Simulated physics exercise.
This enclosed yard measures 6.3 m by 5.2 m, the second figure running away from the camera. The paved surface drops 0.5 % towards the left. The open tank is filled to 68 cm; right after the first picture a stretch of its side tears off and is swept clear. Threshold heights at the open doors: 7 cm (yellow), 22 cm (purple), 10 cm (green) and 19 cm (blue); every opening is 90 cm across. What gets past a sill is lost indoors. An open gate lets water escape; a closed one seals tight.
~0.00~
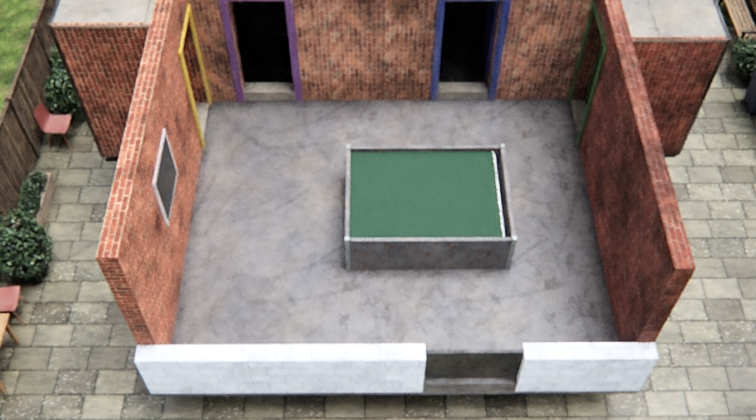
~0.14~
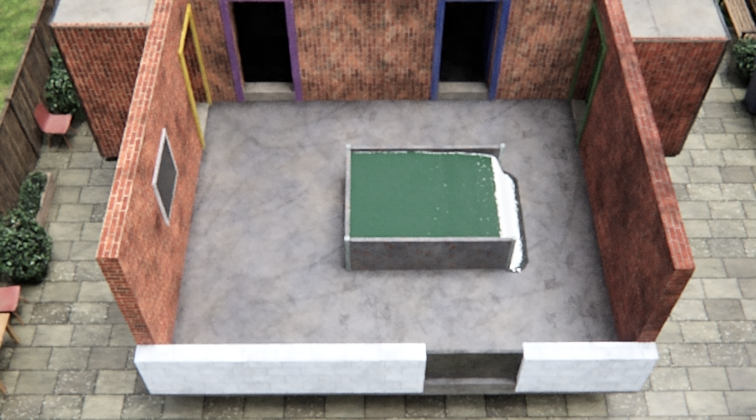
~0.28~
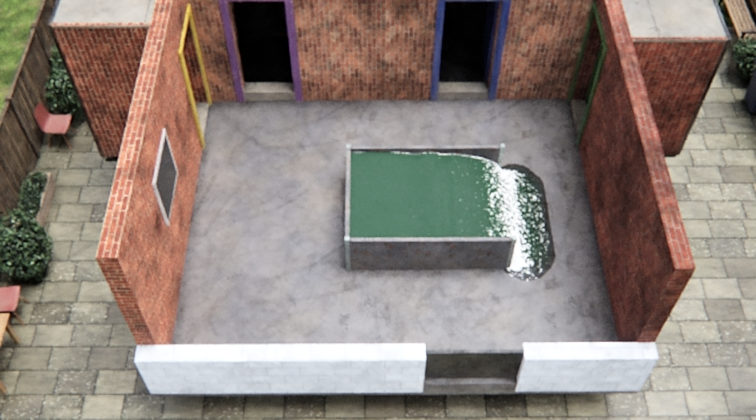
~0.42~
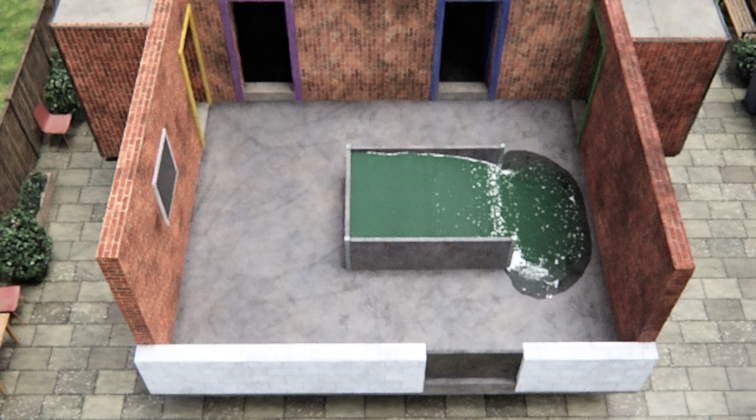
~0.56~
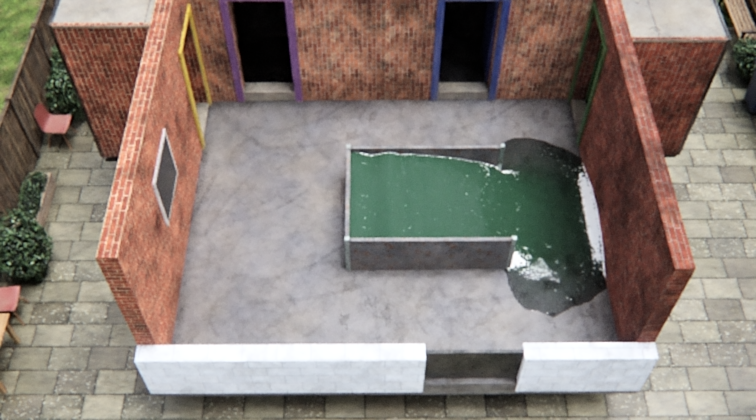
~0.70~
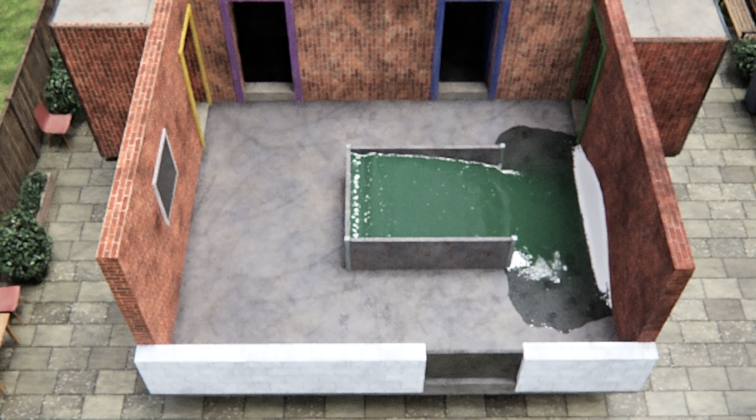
A rectangular tank of green water stands right of centre in a grey-floored yard with red brick walls, a low white front wall and purple, blue, yellow and green doorways, seen from high above by a still camera. The tank's right side gives way and water pours out in white foam. It fans across the floor, reaches the right-hand wall and spreads along it, while the level in the tank sinks.
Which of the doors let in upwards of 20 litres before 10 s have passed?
Within that time: At the yellow door it goes over the limit; at the purple door it stays under the limit; at the green door it exceeds the limit; at the blue door it stays under the limit.
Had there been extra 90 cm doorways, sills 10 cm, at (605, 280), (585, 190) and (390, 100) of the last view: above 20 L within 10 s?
In that order: Past it, above, under.
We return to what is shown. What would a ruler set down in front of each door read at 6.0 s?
In cm: Yellow 14, purple 3, green 12, blue 8.
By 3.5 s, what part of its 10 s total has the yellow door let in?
About 0 per cent.
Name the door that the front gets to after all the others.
It is the yellow one.
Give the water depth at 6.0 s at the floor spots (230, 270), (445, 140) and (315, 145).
About 8, 5 and 5 cm.
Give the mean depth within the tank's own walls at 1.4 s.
Roughly 38 cm on average.
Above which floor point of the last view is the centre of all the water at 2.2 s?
Near (509, 225).
After 1.4 s water covers 20 % of the floor and is deepest (47 cm) near (580, 220); yellow door not reached, purple door not reached, green door 13 cm at the sill, 0 L in, blue door not reached.
After 2.2 s water covers 30 % of the floor and is deepest (46 cm) near (621, 366); yellow door not reached, purple door not reached, green door 24 cm at the sill, 17 L in, blue door 9 cm at the sill, 0 L in.
After 3.5 s water covers 70 % of the floor and is deepest (28 cm) near (608, 366); yellow door not reached, purple door 3 cm at the sill, 0 L in, green door 22 cm at the sill, 87 L in, blue door 15 cm at the sill, 0 L in.
After 6.0 s water covers 95 % of the floor and is deepest (18 cm) near (207, 370); yellow door 14 cm at the sill, 44 L in, purple door 3 cm at the sill, 0 L in, green door 12 cm at the sill, 147 L in, blue door 8 cm at the sill, 0 L in.
After 10.0 s water covers 95 % of the floor and is deepest (14 cm) near (364, 137); yellow door 13 cm at the sill, 128 L in, purple door 11 cm at the sill, 0 L in, green door 5 cm at the sill, 149 L in, blue door 5 cm at the sill, 0 L in.
